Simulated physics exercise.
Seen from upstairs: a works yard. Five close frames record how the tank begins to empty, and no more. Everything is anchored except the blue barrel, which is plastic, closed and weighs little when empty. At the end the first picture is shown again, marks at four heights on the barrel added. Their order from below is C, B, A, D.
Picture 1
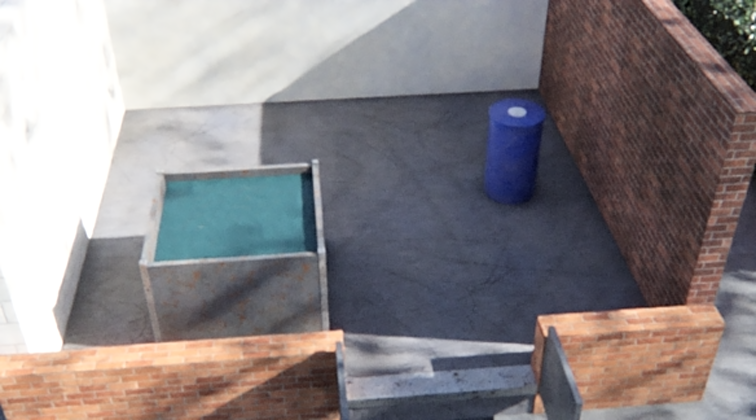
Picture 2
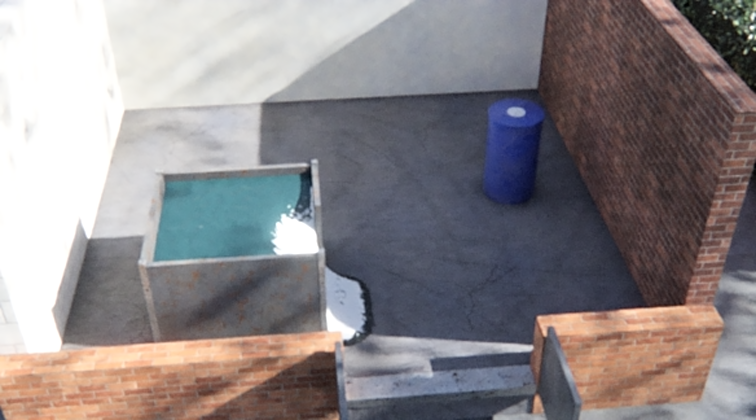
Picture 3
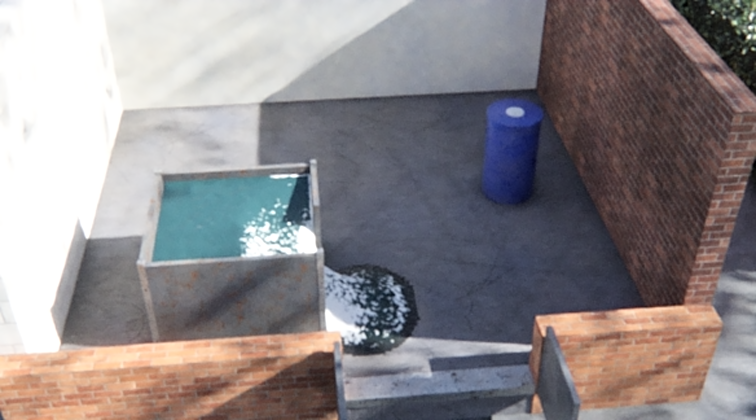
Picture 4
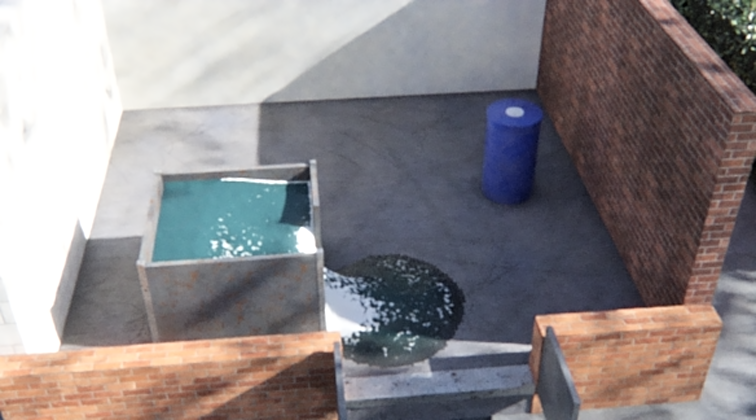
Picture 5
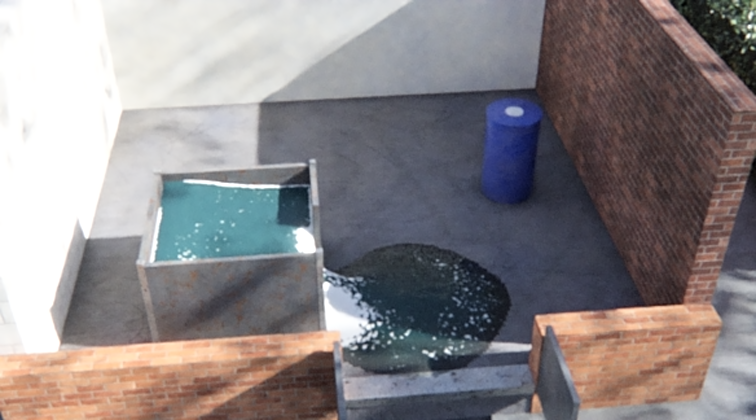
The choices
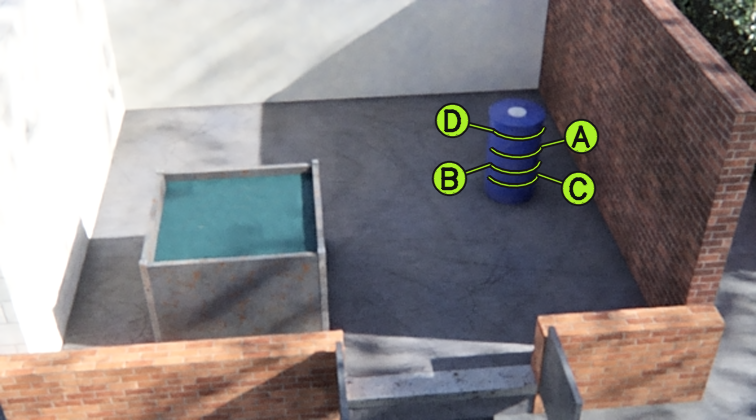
Metal-sided tank of green water pouring from its right side, a dark puddle spreading across a walled yard containing a blue barrel.
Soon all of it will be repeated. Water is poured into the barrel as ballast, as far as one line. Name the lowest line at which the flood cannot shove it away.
Choose C.
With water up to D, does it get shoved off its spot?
No, not at all.
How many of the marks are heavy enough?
All four.
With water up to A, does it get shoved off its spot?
No, that is safe.
On the marked copy, A at (520, 157); B at (518, 172); C at (517, 185); D at (522, 138); from the bottom up C, B, A, D.
For mark A, it does not move.
For mark B, it does not move.
For mark C, it does not move.
For mark D, it does not move.
